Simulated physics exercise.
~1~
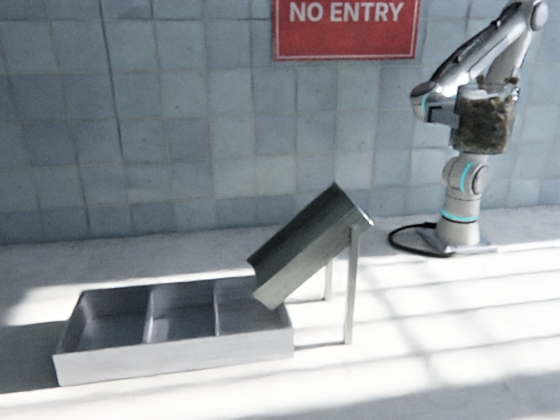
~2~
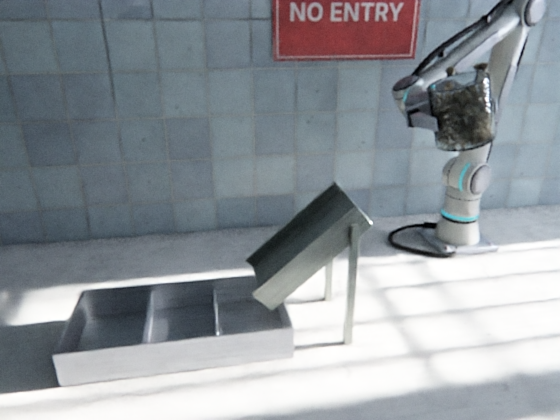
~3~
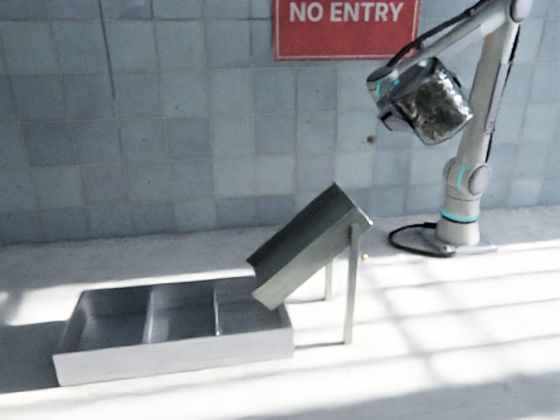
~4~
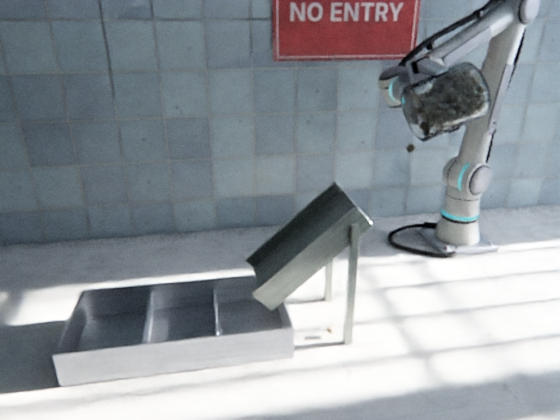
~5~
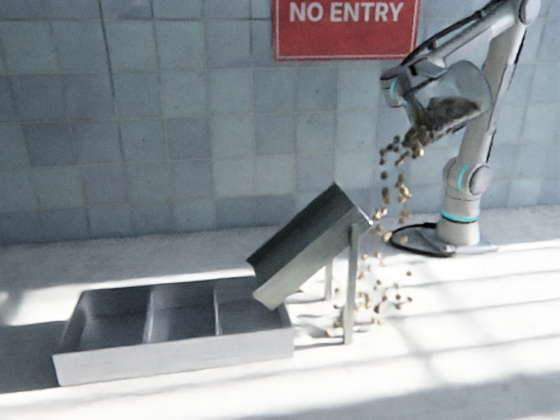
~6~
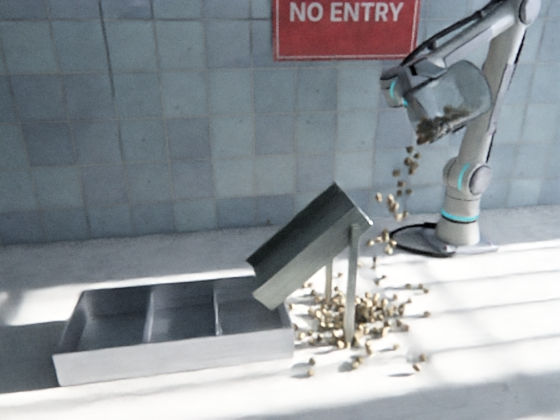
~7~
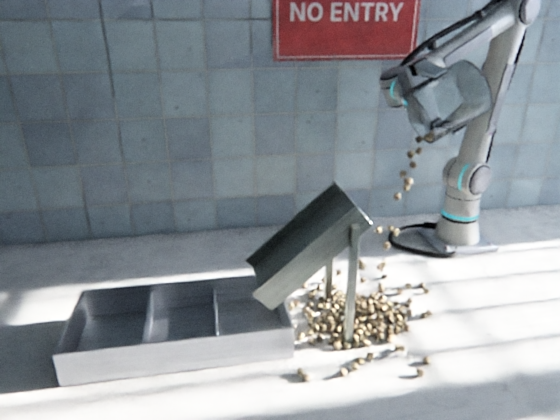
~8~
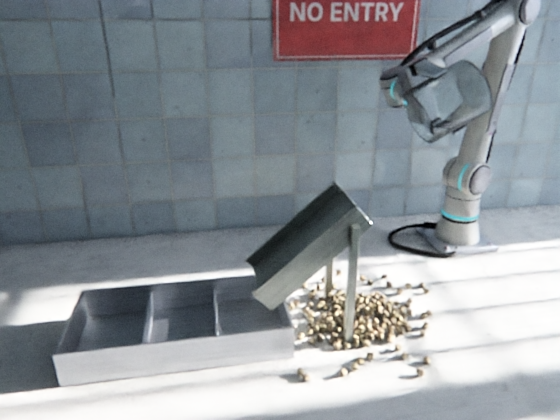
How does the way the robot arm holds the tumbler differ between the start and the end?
At the start the tumbler is held upright, while at the end it is tipped over on its side.
